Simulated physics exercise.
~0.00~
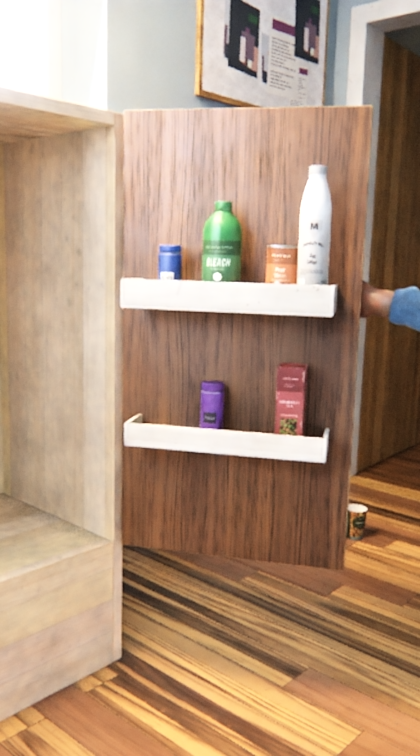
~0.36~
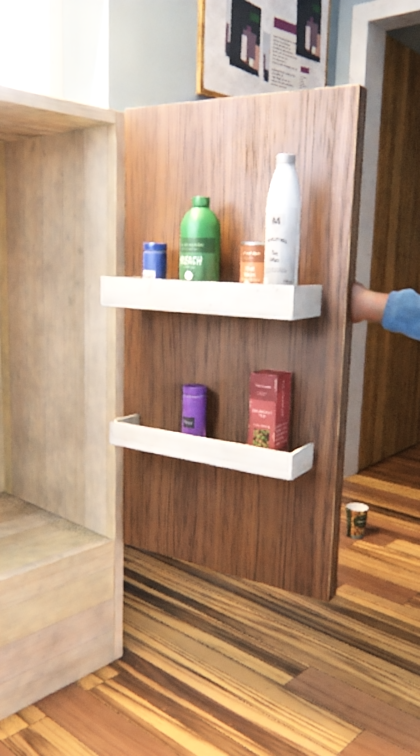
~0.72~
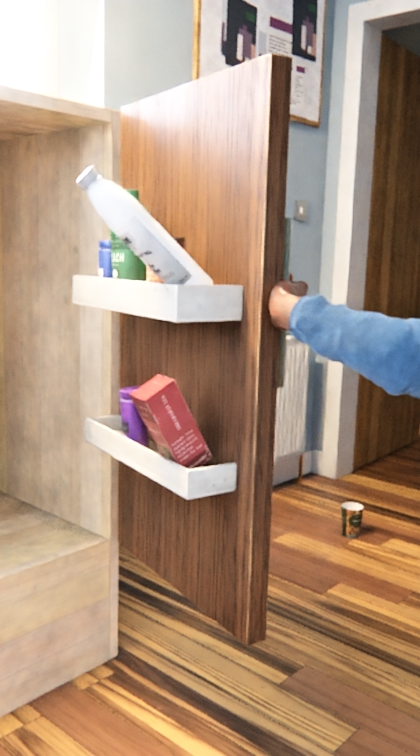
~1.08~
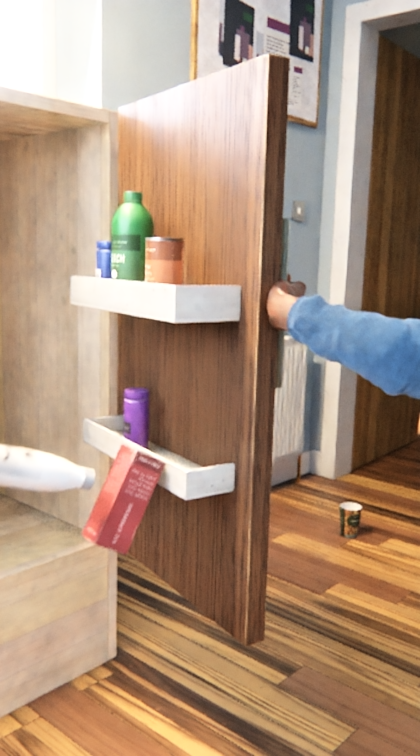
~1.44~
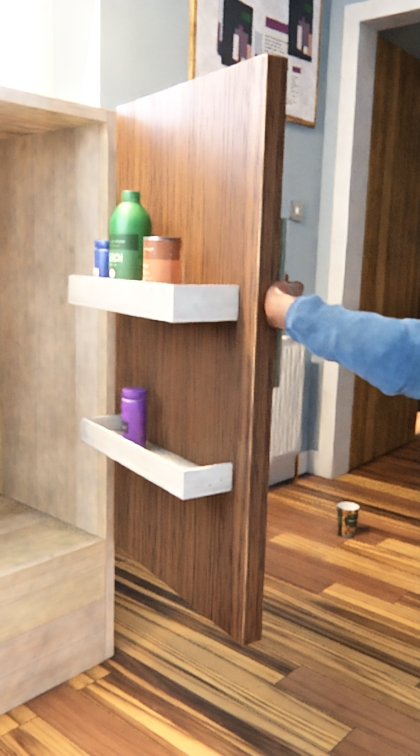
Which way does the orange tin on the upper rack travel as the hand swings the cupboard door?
The orange tin moves to the left, carried along on the upper rack as the door swings.
